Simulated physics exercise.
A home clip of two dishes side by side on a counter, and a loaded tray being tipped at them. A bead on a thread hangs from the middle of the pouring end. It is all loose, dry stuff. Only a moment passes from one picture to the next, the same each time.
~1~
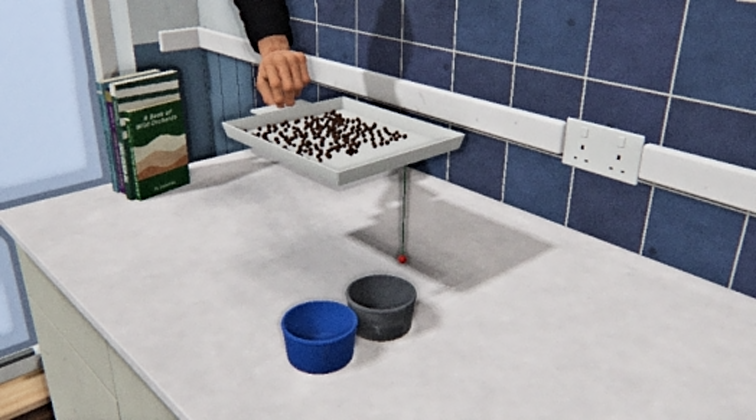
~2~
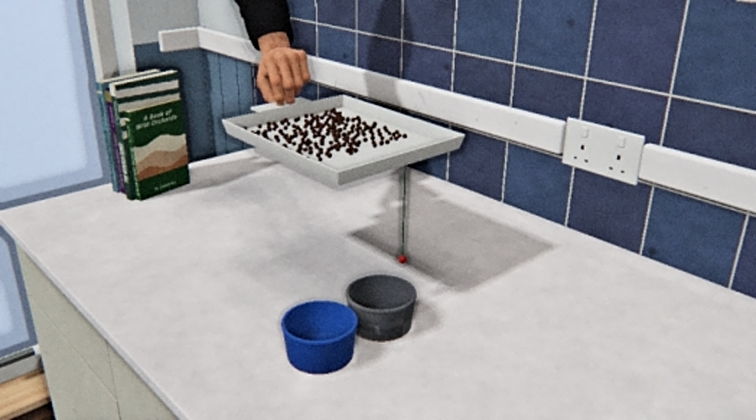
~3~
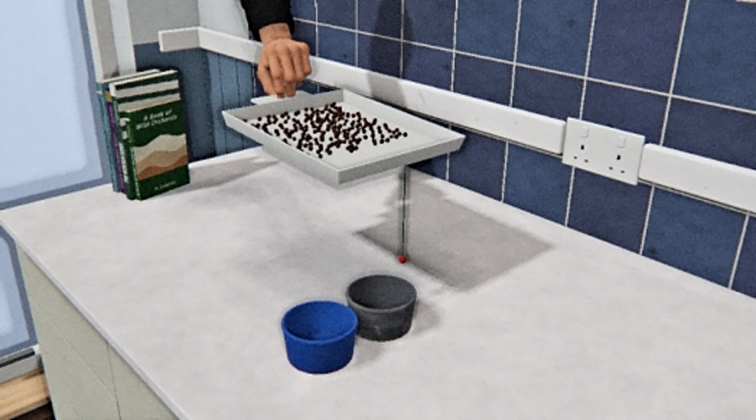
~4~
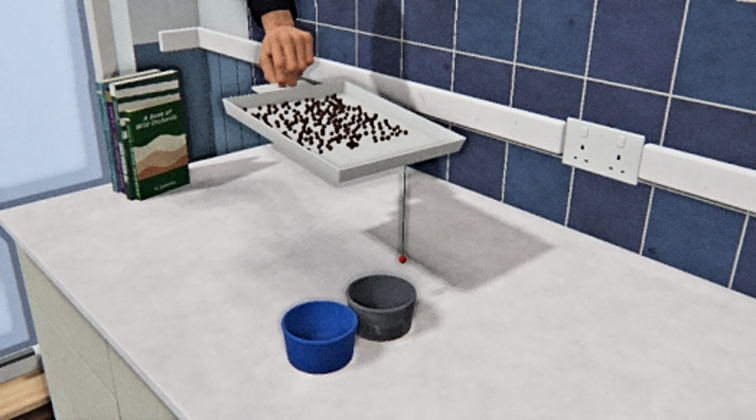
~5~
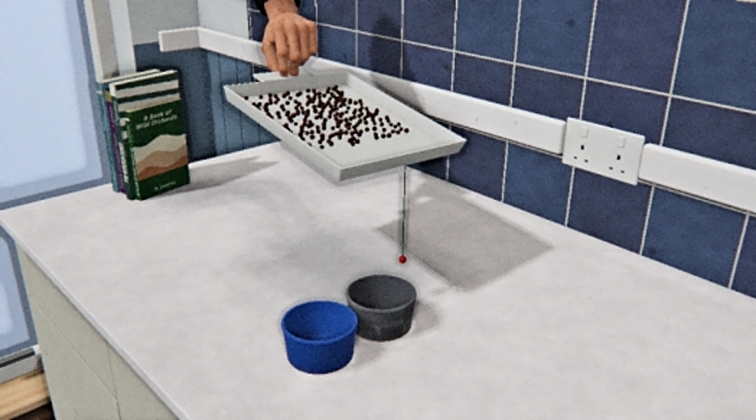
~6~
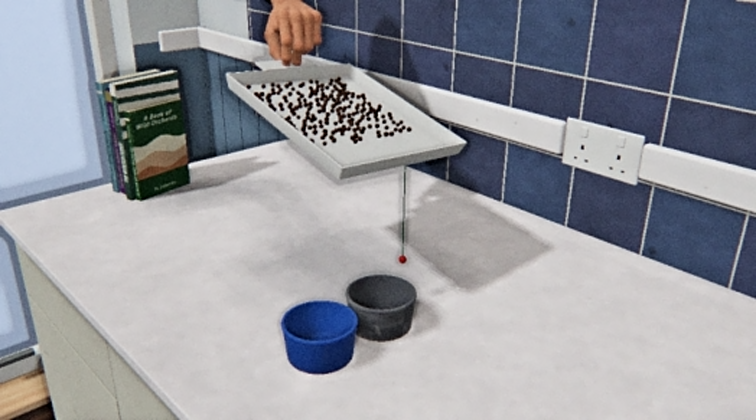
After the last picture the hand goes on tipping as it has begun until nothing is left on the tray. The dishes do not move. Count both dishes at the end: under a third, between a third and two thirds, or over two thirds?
Caught overall: Less than a third.
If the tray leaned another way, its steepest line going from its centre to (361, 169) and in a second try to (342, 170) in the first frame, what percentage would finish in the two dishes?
In turn 60 and 40 in a hundred.
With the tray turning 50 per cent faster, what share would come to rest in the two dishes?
Near 0 %.
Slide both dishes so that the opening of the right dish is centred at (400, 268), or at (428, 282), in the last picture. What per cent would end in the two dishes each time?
About 0 and 20 per cent.
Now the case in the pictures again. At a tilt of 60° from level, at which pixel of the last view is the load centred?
At about (434, 155).
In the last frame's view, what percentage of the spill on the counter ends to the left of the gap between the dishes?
It comes to 0 per cent or so.
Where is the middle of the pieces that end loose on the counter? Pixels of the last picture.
Roughly at (484, 292).
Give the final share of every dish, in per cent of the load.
Left dish: 0 %, right dish: 0 %.
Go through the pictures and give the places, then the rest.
The first picture shows corners of the pouring end (338, 170) and (459, 134), level; middle of the load (328, 135), allspice berries; left dish (343, 350); right dish (404, 319); bead on its thread (403, 260).
The second picture shows corners of the pouring end (339, 170) and (460, 135), level; middle of the load (328, 134).
The third picture shows corners of the pouring end (339, 169) and (460, 136), tipped barely, lowest at the right corner; middle of the load (328, 130).
The fourth picture shows corners of the pouring end (340, 168) and (461, 137), tipped a little, lowest at the right corner; middle of the load (329, 123).
The fifth picture shows corners of the pouring end (341, 166) and (461, 139), tipped a little, lowest at the right corner; middle of the load (330, 117).
The sixth picture shows corners of the pouring end (343, 165) and (462, 141), tipped clearly, lowest at the right corner; middle of the load (332, 111); left dish (343, 350); right dish (404, 319).
Just after the last frame, tray tipped steeply; the larger part on the tray; about a tenth outside both; about a tenth in the air.
A moment on, tray tipped right over; roughly a third on the tray; roughly a quarter outside both; roughly a third in the air.
Further on, tray tipped past a quarter turn; every one outside both.
When it is over, tray tipped past a quarter turn; not one in the left dish; not one in the right dish; every one outside both.
